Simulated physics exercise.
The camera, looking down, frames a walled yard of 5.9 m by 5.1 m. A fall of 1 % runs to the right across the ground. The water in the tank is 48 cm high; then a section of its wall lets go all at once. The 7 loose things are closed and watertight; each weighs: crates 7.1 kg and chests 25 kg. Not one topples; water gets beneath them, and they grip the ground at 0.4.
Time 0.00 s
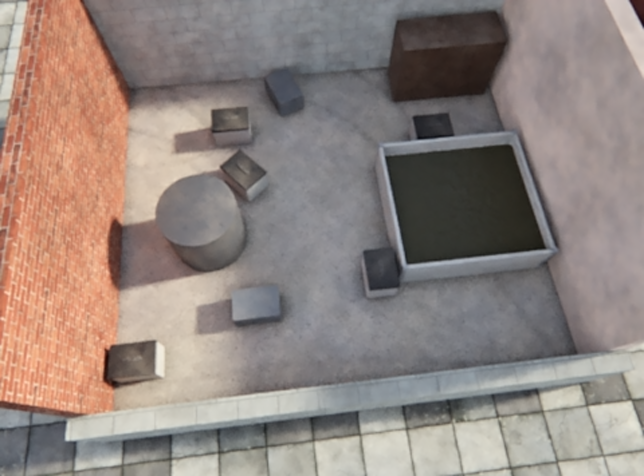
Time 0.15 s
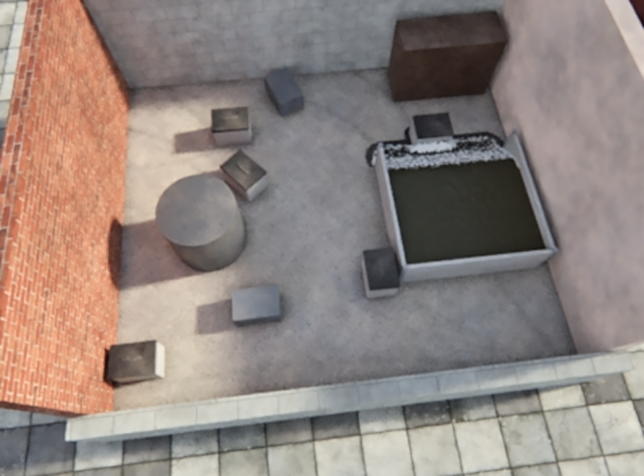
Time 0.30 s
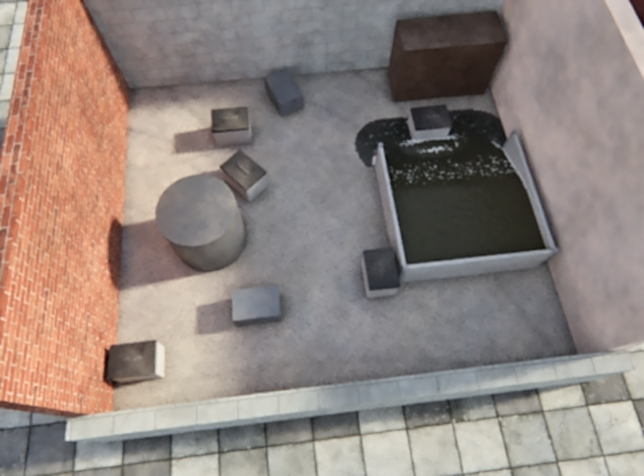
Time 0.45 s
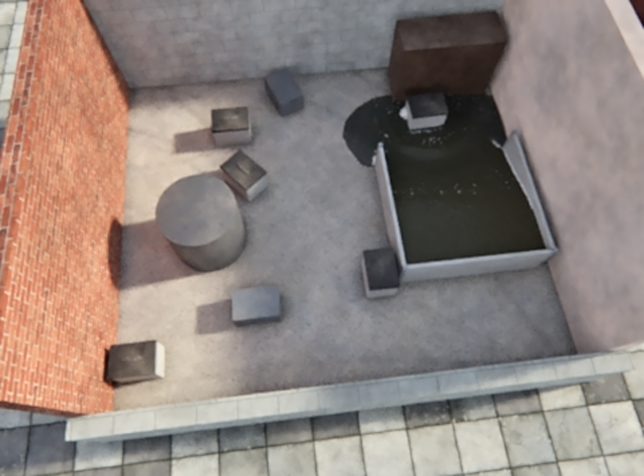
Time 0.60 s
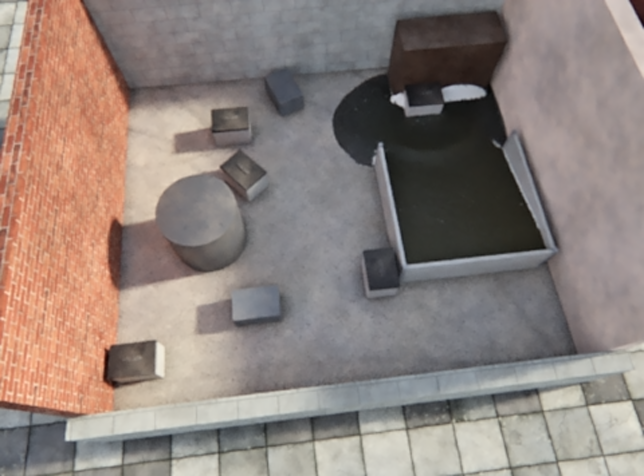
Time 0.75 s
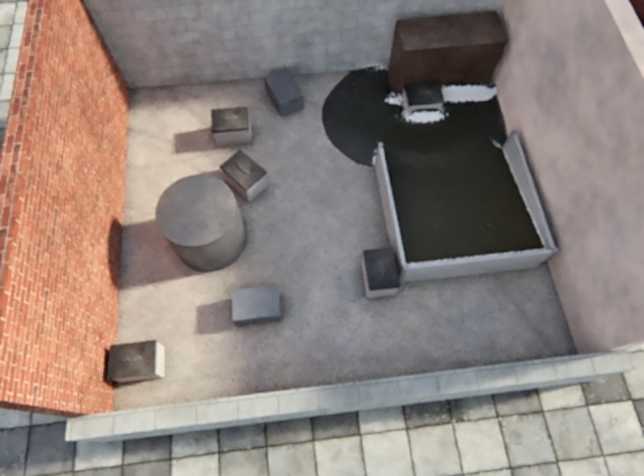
At the start, dark water sits inside a low-walled tank at the right of a walled yard scattered with blocks and a cylinder. The tank's back side opens and water pours out, pushing the nearby block a short way back toward the large brown box, while the dark pool spreads leftward across the ground.
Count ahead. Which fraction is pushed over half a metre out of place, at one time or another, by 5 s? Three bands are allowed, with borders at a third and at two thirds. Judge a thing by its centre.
That would be from a third to two thirds of them.
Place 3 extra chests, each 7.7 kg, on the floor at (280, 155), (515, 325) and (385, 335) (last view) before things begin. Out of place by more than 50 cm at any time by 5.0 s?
Result, one by one: Exceeded, not exceeded and not exceeded.
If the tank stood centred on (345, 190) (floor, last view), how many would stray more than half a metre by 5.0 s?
2.
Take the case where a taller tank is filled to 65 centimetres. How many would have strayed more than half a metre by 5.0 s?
Count under that change: 3.
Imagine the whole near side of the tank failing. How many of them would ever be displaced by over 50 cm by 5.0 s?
2.
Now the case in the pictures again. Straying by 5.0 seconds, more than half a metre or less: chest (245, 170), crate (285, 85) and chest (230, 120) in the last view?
First falling below it, second exceeding it, third exceeding it.
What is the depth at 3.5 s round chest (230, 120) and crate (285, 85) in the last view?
Roughly 7 and 8 cm.
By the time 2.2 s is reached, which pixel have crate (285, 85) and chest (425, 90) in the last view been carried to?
Estimated pixels: (251, 99) and (359, 86).
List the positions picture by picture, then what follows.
The first frame shows a chest at (433, 125), on the bottom; a crate at (256, 303), on the bottom; 3.3 m2 under water; 0 of 7 have shifted.
The second frame shows a chest at (433, 125) rests on the ground; a crate at (256, 303), on the bottom; 4.1 m2 under water; 0 of 7 have shifted.
The third frame shows a chest at (431, 117) rests on the ground, 15 cm from its start; a crate at (256, 303) rests on the ground; water covers 4.9 m2; 1 of 7 have shifted.
The fourth frame shows a chest at (428, 104) rests on the ground, 39 cm from its start; a crate at (256, 303) rests on the ground; water covers 6.0 m2; 1 of 7 have shifted.
The fifth frame shows a chest at (424, 93) rests on the ground, 60 cm from its start; a crate at (256, 303), on the bottom; 6.7 m2 under water; 1 of 7 have shifted.
The sixth frame shows a chest at (424, 92), on the bottom, 60 cm from its start; a crate at (256, 303), on the bottom; 7.3 m2 under water; 1 of 7 have shifted.
After 1.1 s 1 of 7 are over 50 cm from their spots; 1 afloat.
After 2.2 s 2 of 7 are over 50 cm from their spots; 0 afloat.
After 3.5 s 2 of 7 are over 50 cm from their spots; 1 afloat.
After 5.0 s 3 of 7 are over 50 cm from their spots, and 3 have been at some point; 2 afloat.
